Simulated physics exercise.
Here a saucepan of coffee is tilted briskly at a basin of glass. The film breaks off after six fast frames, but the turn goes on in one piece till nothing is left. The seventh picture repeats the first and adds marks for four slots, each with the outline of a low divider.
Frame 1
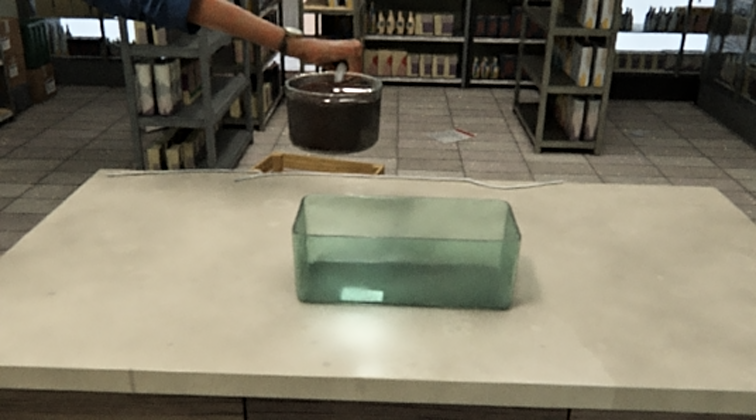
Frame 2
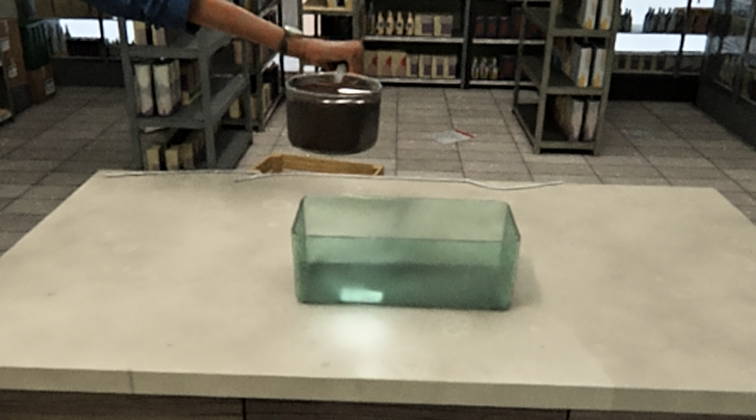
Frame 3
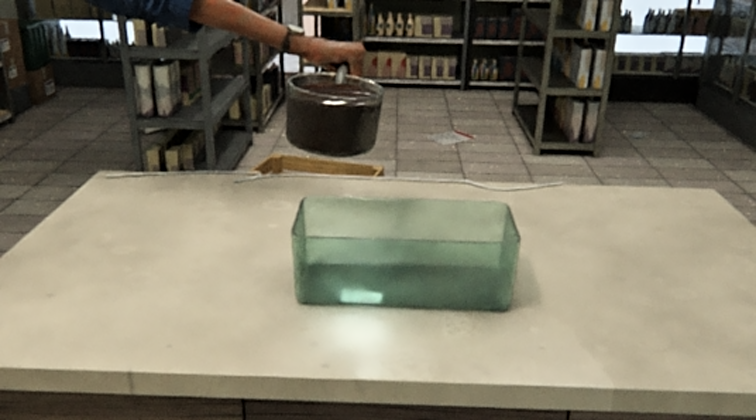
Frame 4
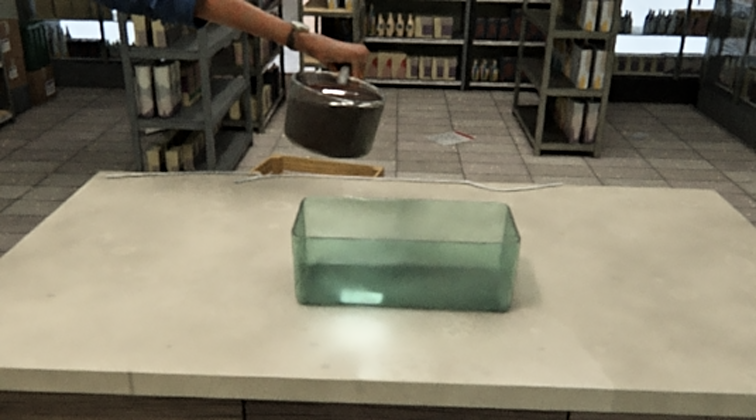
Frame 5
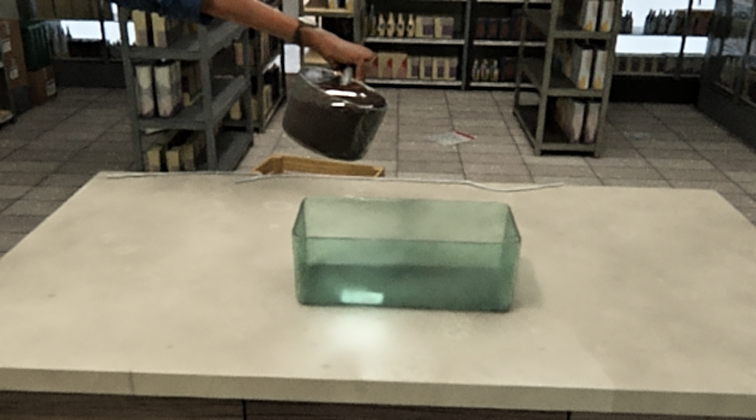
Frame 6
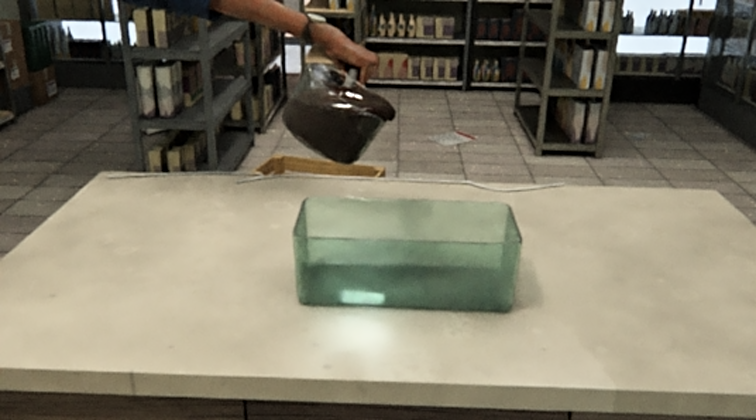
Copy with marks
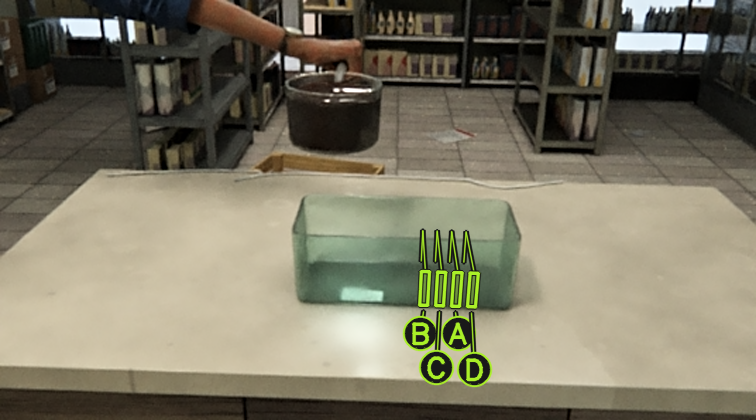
A glass saucepan of dark coffee, held by a hand above and behind a greenish glass basin on a pale counter, started upright, then tilted steadily to the right until coffee reached its lip.
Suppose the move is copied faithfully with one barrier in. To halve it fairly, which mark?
I would pick position B.
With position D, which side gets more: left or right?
The left side.
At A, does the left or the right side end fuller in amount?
More ends on the left.
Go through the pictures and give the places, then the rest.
In the first picture, upright, lip at (380, 84); basin from (296, 299) to (511, 306); nothing has left yet.
In the second picture, upright, lip at (380, 85); nothing has left yet.
In the third picture, tipped about 6°, lip at (381, 90); nothing has left yet.
In the fourth picture, tipped about 12°, lip at (384, 96); nothing has left yet.
In the fifth picture, tipped about 21°, lip at (387, 104); coffee is over the lip, down to (387, 104).
In the sixth picture, tipped about 31°, lip at (389, 114); coffee is over the lip, down to (389, 114).
On the marked copy, A at (455, 312); B at (423, 311); C at (439, 311); D at (471, 312).
For position A, about 94 % ends left of the wall and 4 % right of it; 3 % is lost outside.
For position B, about 52 % ends left of the wall and 47 % right of it.
For position C, about 80 % ends left of the wall and 16 % right of it; 4 % is lost outside.
For position D, about 89 % ends left of the wall and 7 % right of it; 3 % is lost outside.
